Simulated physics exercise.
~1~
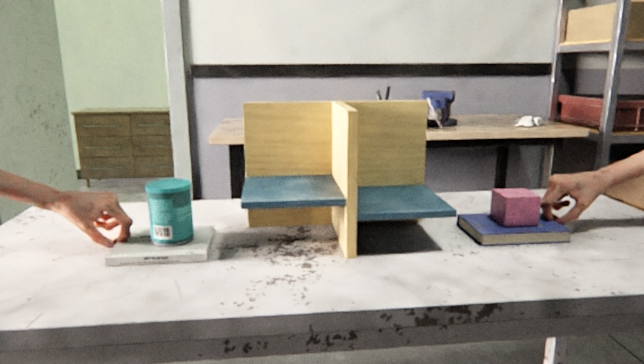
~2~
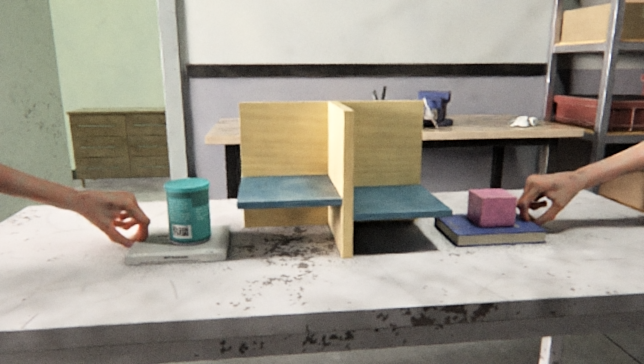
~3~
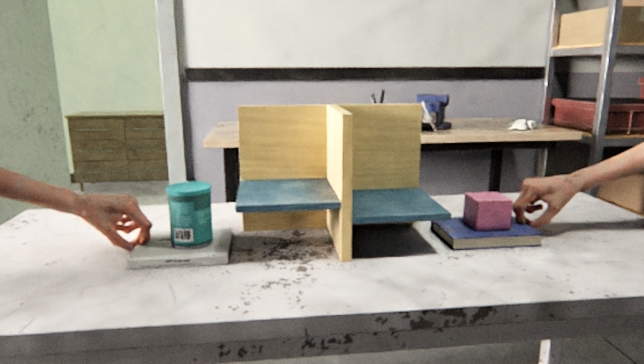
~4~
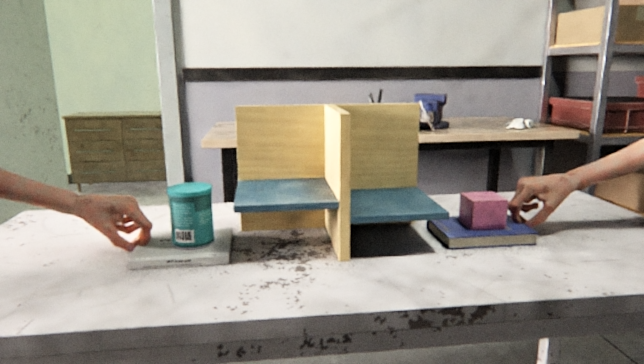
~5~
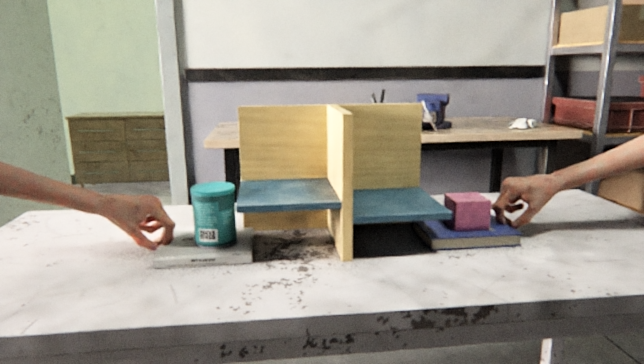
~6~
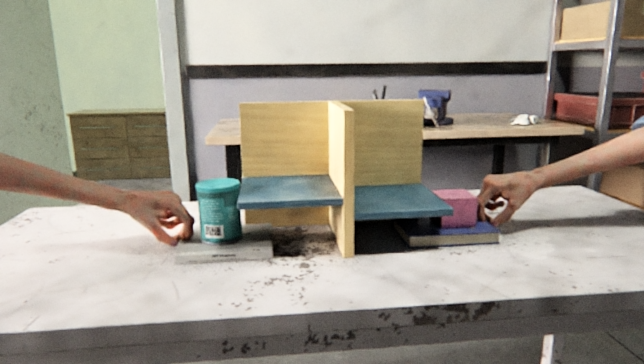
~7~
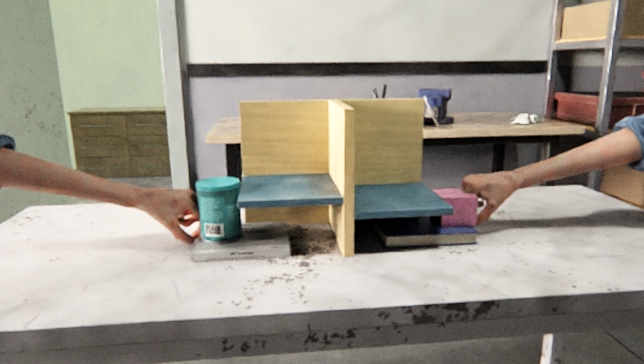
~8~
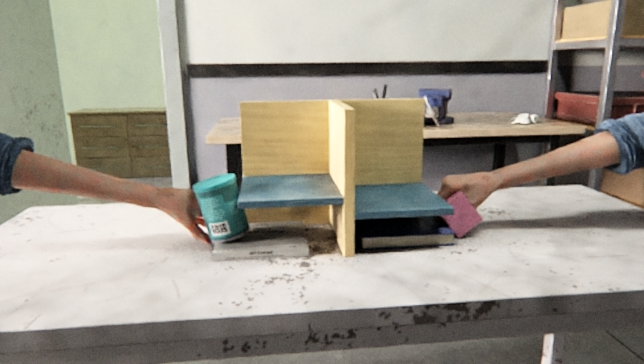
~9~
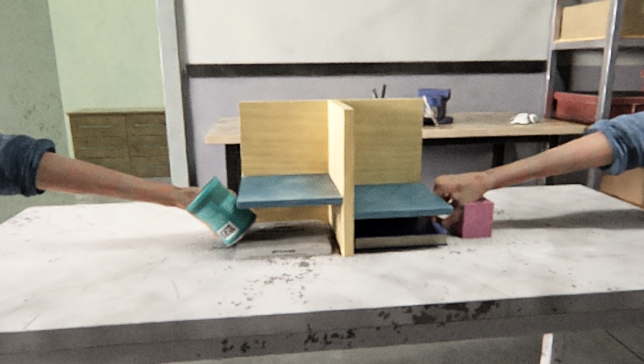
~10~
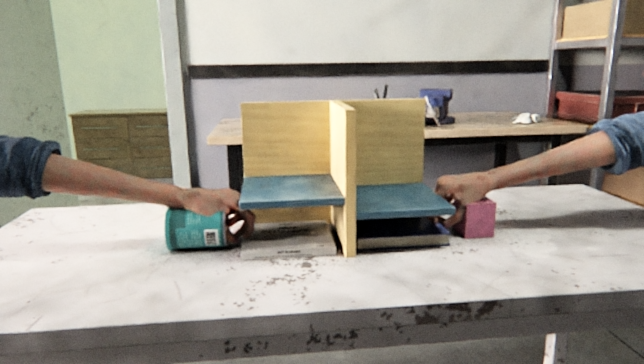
On a marble-topped workshop table, hands slide a packet and book beneath low shelves, toppling the turquoise tin and pink block.
